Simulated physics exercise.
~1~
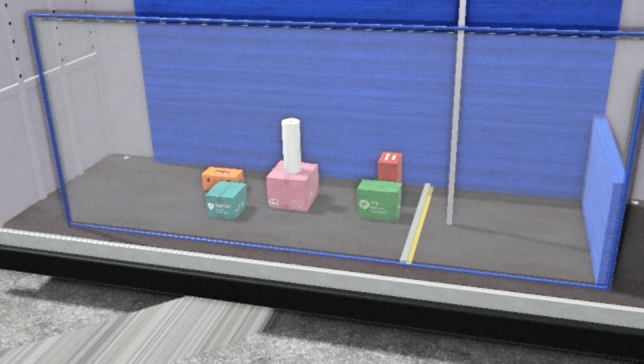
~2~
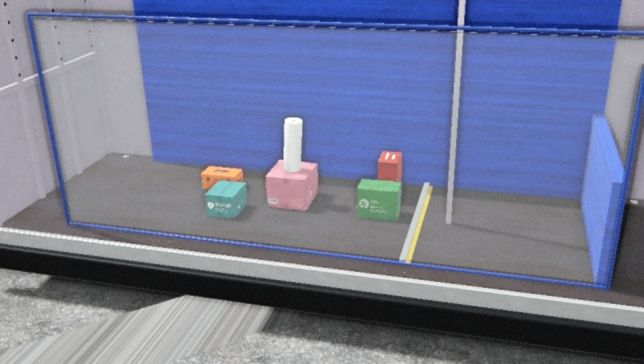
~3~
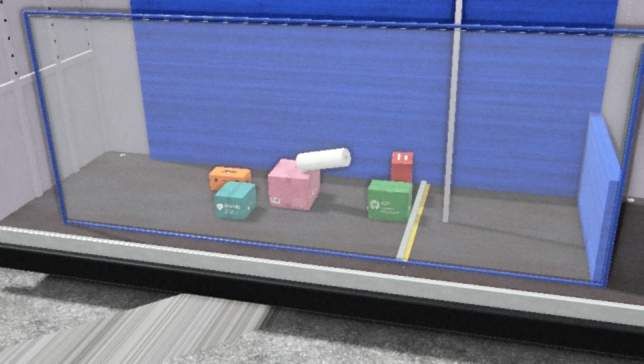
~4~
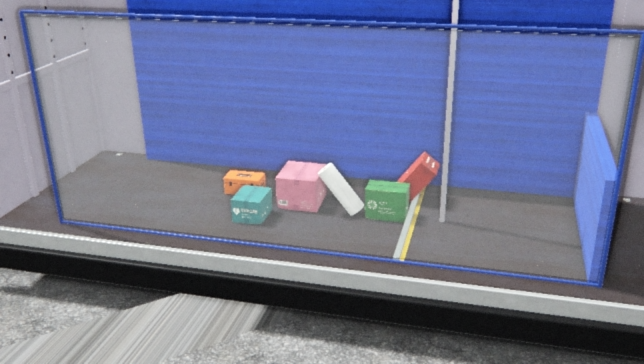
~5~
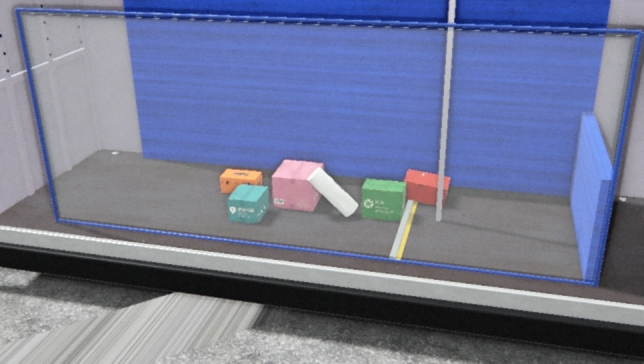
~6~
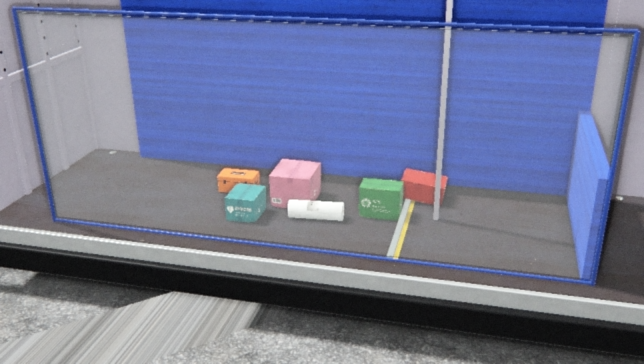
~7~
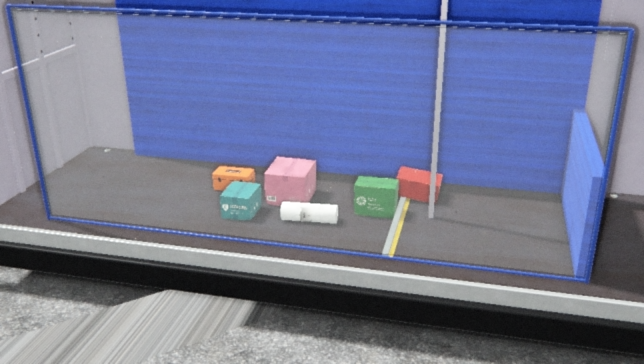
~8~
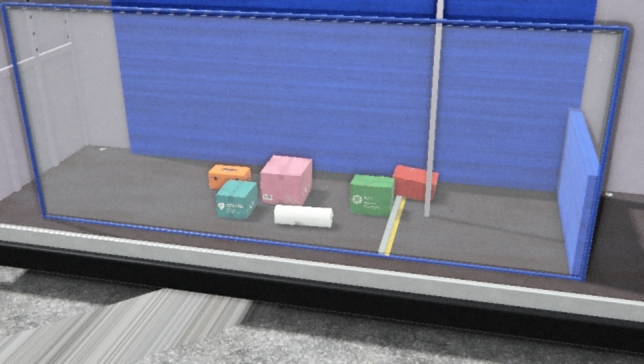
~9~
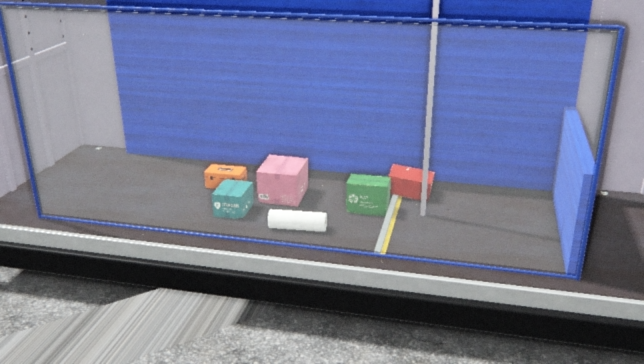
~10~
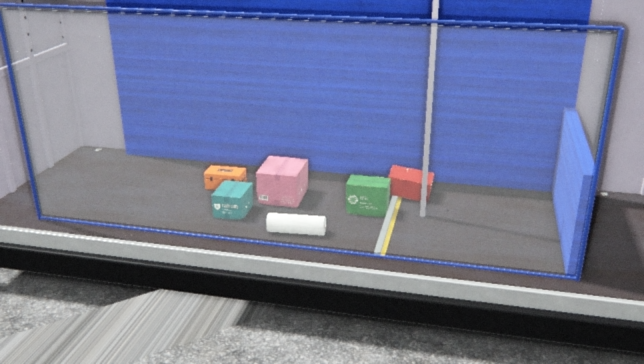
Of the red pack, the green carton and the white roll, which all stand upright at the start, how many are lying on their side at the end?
Two of them are, the red pack and the white roll.
